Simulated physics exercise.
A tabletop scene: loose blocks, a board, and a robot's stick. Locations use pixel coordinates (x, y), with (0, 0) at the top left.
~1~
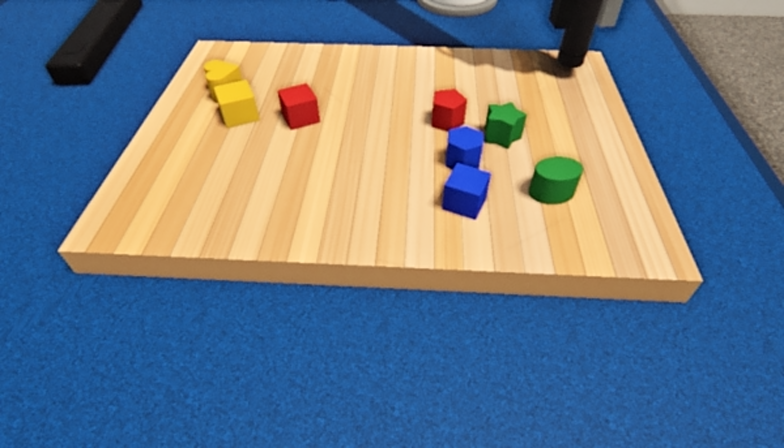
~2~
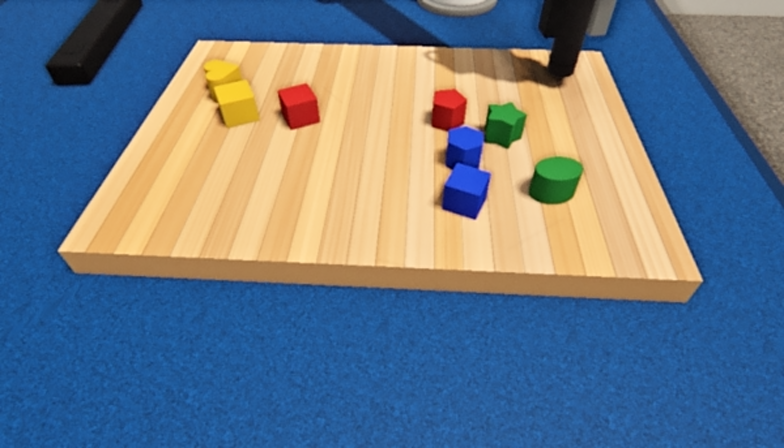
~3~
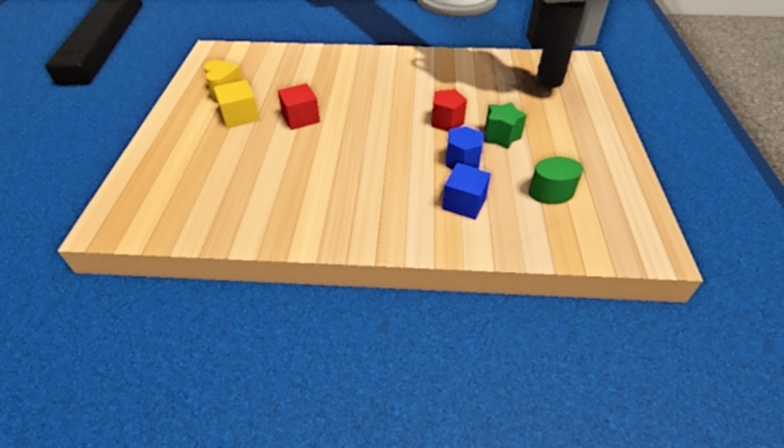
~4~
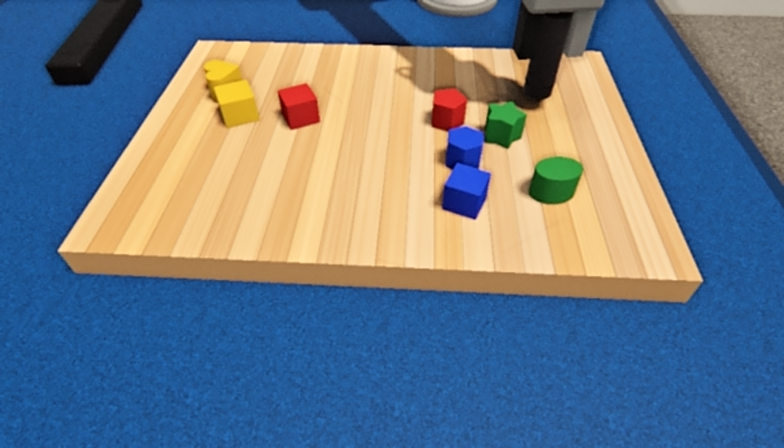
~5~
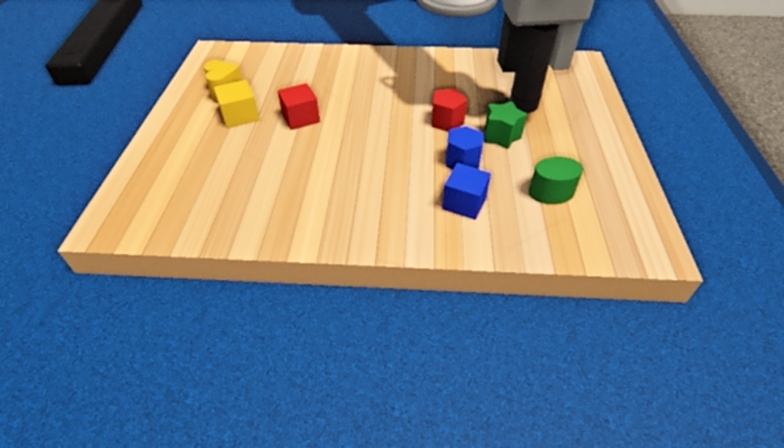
Black robot stick moving slightly down and left over a wooden board toward a green star, while the coloured blocks stay still.
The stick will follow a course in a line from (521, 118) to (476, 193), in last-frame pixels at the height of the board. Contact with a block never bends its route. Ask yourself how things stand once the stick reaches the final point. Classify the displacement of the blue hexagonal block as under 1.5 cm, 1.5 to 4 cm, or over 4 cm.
Verdict: More than 4 cm.
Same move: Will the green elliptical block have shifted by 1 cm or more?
No.
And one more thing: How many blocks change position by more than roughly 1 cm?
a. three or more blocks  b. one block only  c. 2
I choose a.
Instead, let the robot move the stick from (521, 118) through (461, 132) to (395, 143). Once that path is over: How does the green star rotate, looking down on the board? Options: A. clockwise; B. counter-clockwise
Choice B: Counter-clockwise.
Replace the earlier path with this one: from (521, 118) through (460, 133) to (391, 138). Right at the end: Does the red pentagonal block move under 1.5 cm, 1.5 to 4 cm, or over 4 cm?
I'd go with 1.5 to 4 cm for this block.
The first path, step by step. One third of the way, stick at (510, 129); blue hexagonal block at (459, 141); green star at (487, 126).
Two thirds of the way, stick at (495, 153); blue hexagonal block at (435, 149), turned 30° anticlockwise; green star at (464, 135), turned 45° clockwise.
At the end, stick at (478, 181); blue hexagonal block at (427, 150), turned 35° anticlockwise; blue four-sided block at (460, 187); green star at (461, 137), turned 65° clockwise; green elliptical block still.
